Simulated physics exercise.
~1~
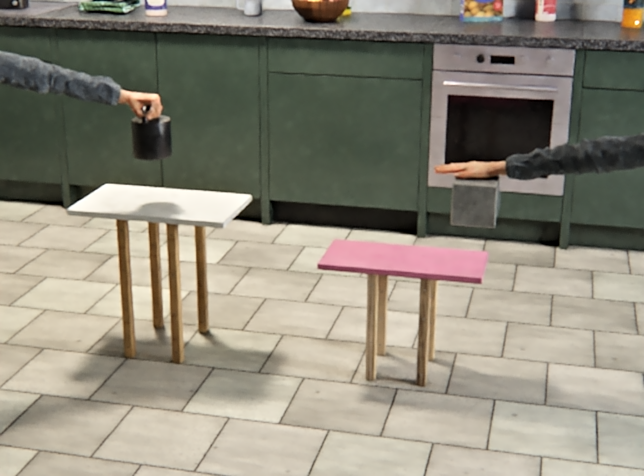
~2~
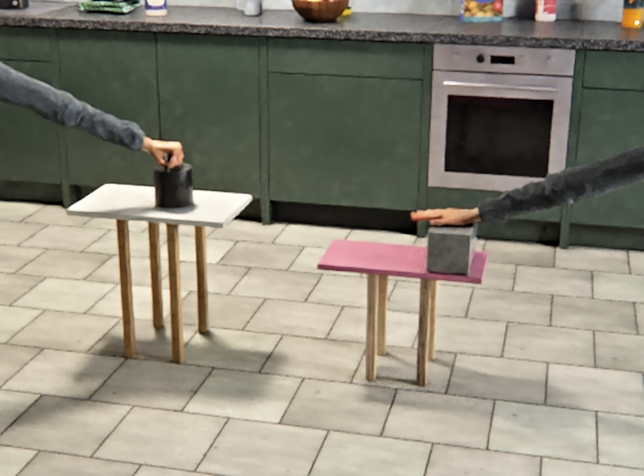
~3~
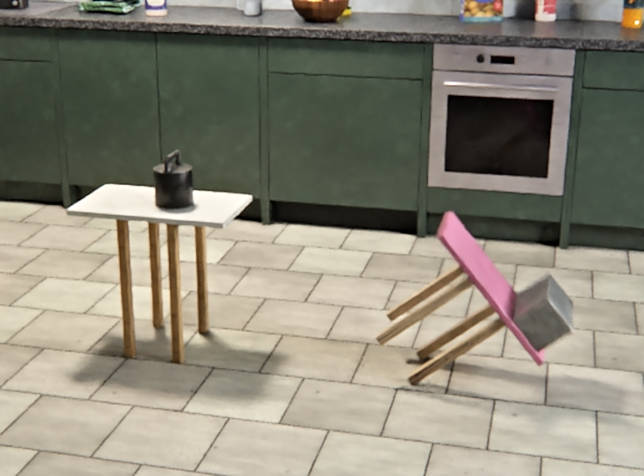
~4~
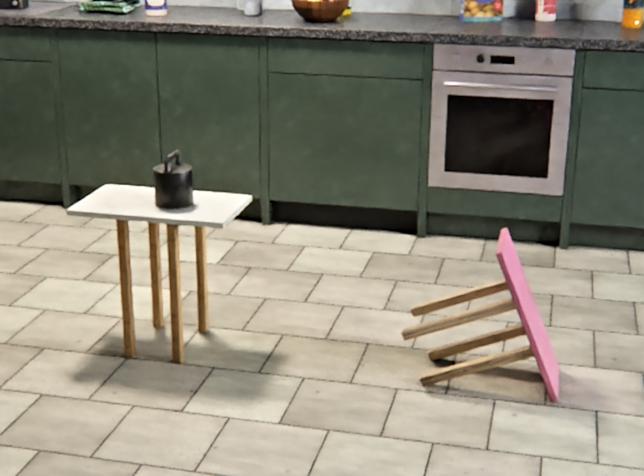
A pink table tips over when a hand releases a grey block; the white one stands.
